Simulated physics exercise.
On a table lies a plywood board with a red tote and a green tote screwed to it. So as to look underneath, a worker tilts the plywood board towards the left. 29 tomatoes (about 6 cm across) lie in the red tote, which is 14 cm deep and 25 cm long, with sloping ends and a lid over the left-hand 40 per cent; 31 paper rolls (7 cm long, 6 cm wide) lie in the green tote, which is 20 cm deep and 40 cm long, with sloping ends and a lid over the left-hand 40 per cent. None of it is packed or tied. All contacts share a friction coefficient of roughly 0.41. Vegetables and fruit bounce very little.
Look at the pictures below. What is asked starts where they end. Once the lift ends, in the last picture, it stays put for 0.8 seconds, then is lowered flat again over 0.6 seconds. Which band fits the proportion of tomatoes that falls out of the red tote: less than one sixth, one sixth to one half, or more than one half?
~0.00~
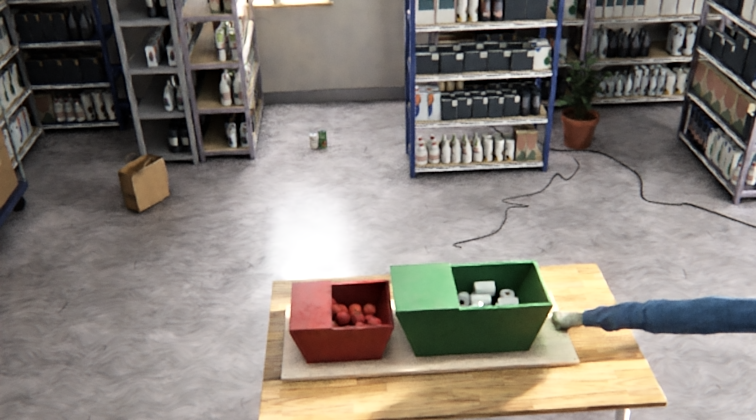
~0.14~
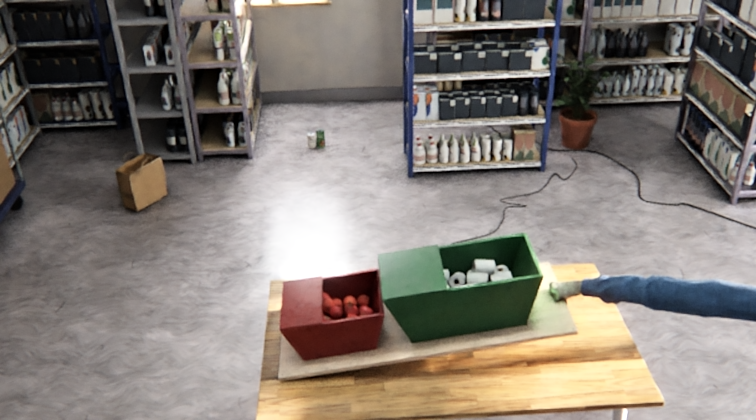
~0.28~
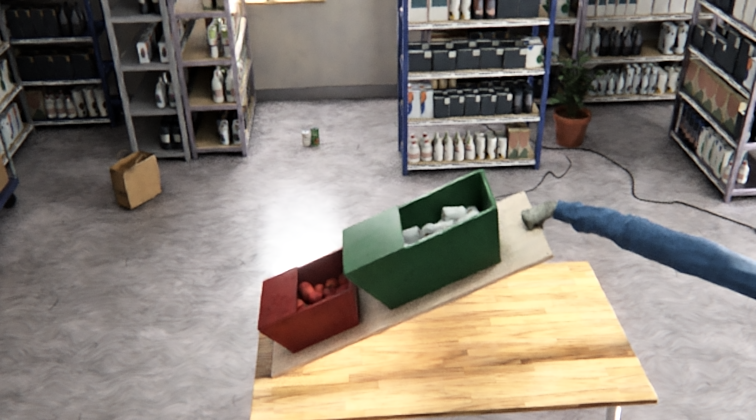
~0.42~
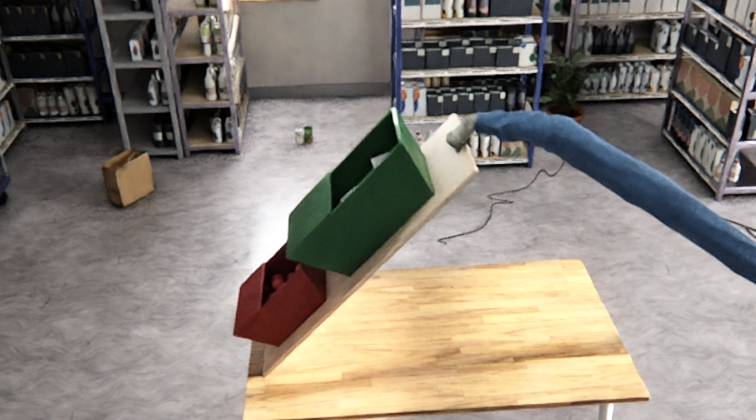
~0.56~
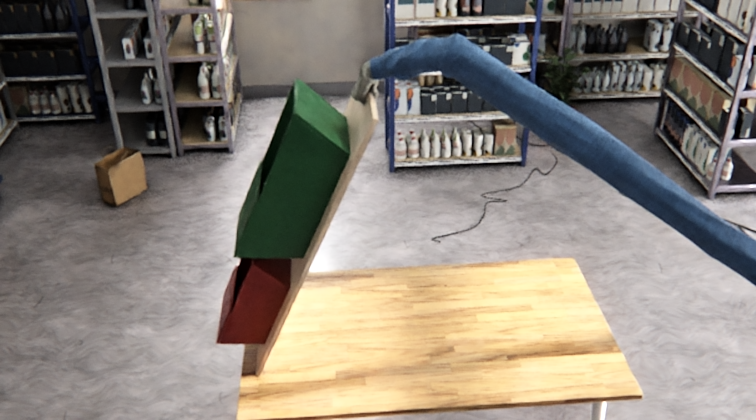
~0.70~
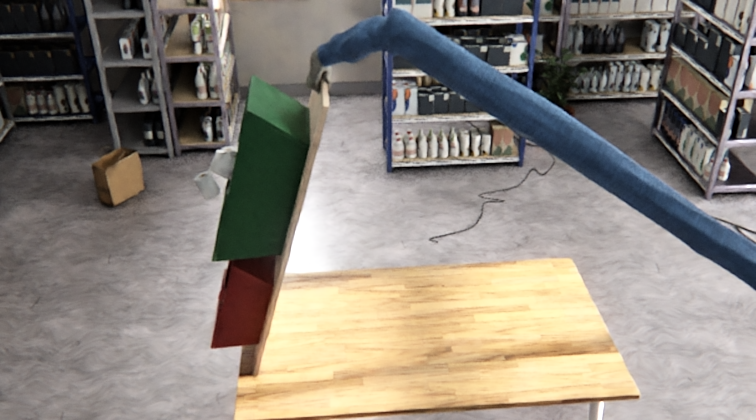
It will most likely let go of under one sixth of them.
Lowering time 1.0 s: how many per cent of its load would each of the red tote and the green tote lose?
In that case red tote 0 %, green tote 20 %.
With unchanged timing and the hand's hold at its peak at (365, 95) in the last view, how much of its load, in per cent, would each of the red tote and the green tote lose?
Red tote 0 %, green tote 10 %.
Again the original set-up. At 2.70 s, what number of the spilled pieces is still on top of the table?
I'd put it at close to 0.
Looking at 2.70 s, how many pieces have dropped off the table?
I'd put the number around 8.
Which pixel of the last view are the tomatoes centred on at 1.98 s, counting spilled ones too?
(301, 317).
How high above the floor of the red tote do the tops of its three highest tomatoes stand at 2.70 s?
It stands close to 10 cm high.
After 1.02 s, tilt 74°; the red tote is down by 1 of 29 and the green tote is down by 7 of 31.
After 1.42 s, tilt 74°; the red tote is down by 1 of 29 and the green tote is down by 7 of 31.
After 1.98 s, tilt 8°; the red tote is down by 1 of 29 and the green tote is down by 7 of 31.
Outcome (at 2.70 s), the red tote is down by 1 of 29 and the green tote is down by 7 of 31. Asked share, 1 of 29, 3 per cent.
